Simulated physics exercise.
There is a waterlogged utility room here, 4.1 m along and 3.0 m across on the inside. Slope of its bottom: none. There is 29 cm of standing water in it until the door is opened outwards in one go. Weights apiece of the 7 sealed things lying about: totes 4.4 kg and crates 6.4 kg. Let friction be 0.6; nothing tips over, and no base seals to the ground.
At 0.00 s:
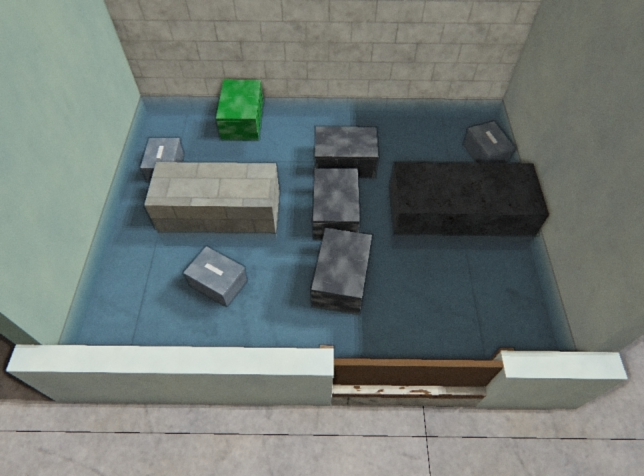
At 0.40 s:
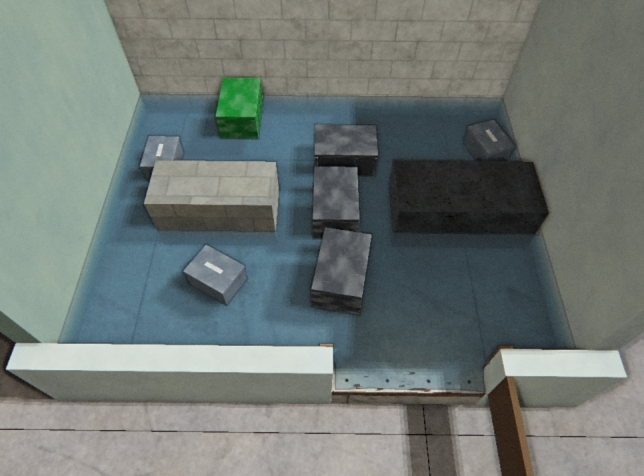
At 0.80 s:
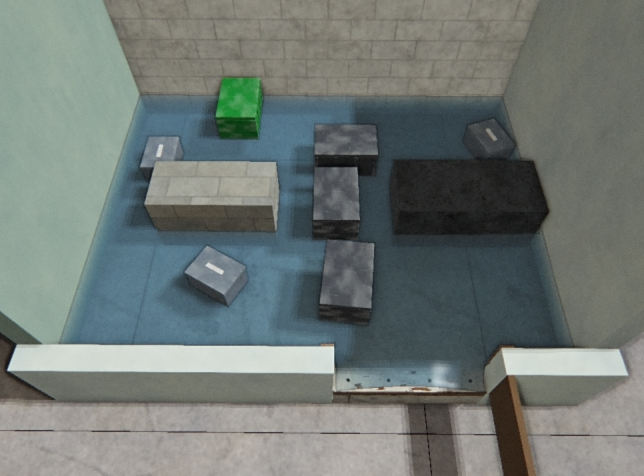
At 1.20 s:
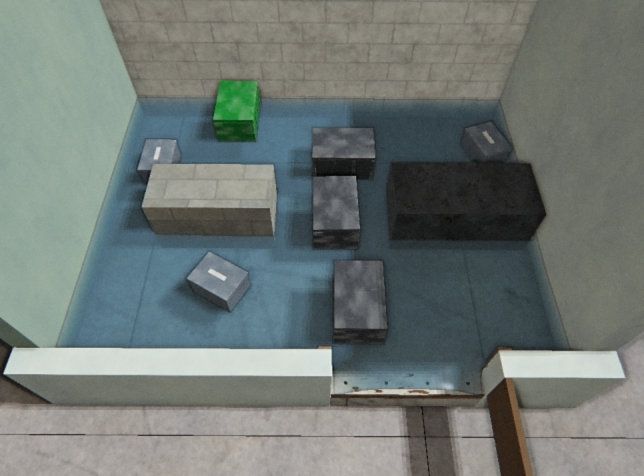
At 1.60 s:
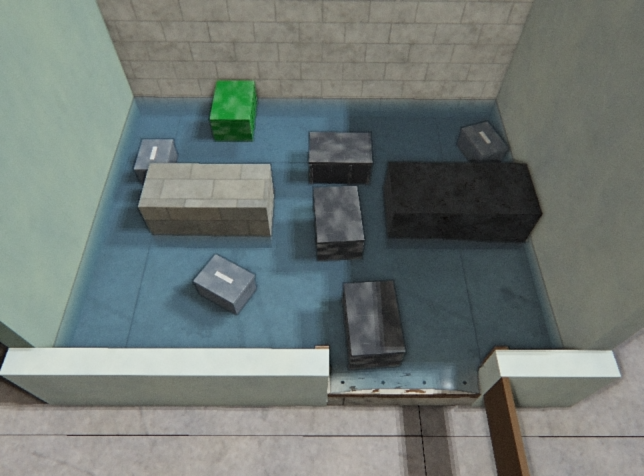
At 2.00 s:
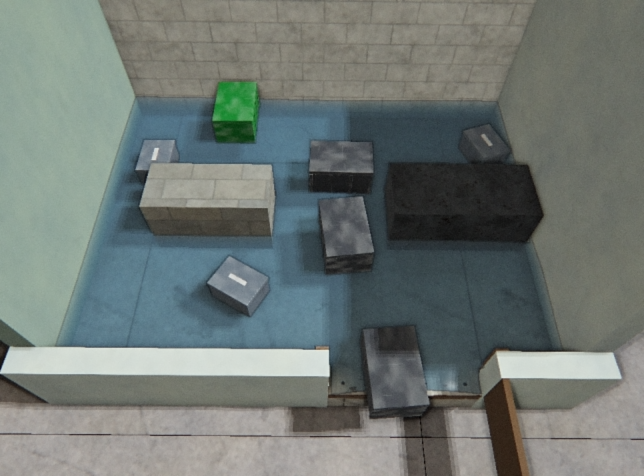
A brown gate in the front wall of a flooded room swung open, then the nearest dark gray block drifted toward the gap and into it, while another dark block and a small gray box shifted slightly.
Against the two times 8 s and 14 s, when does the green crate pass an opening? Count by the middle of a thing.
I expect it hangs on past the range, maybe for good.
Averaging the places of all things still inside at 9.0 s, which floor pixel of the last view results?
Around (294, 198).
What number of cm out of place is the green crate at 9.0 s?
I'd guess some 30 cm by then.
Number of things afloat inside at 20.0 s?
The count is 2.
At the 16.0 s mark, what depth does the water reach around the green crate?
I'd put it at about 11 cm.
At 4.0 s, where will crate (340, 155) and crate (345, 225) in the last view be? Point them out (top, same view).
Near (362, 251) and (460, 366).
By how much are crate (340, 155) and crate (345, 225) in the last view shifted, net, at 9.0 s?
Log: Item 1 gone out; item 2 gone out.
After 4.0 s the green crate is near (246, 111), 0.2 m from its start, afloat; 1 of 7 are out; 6 afloat.
After 9.0 s the green crate is near (258, 124), 0.3 m from its start, afloat; 4 of 7 are out; 3 afloat.
After 16.0 s the green crate is near (264, 148), 0.6 m from its start, afloat; 4 of 7 are out; 3 afloat.
After 20.0 s the green crate is near (294, 177), 1.1 m from its start, afloat; 5 of 7 are out; 2 afloat.
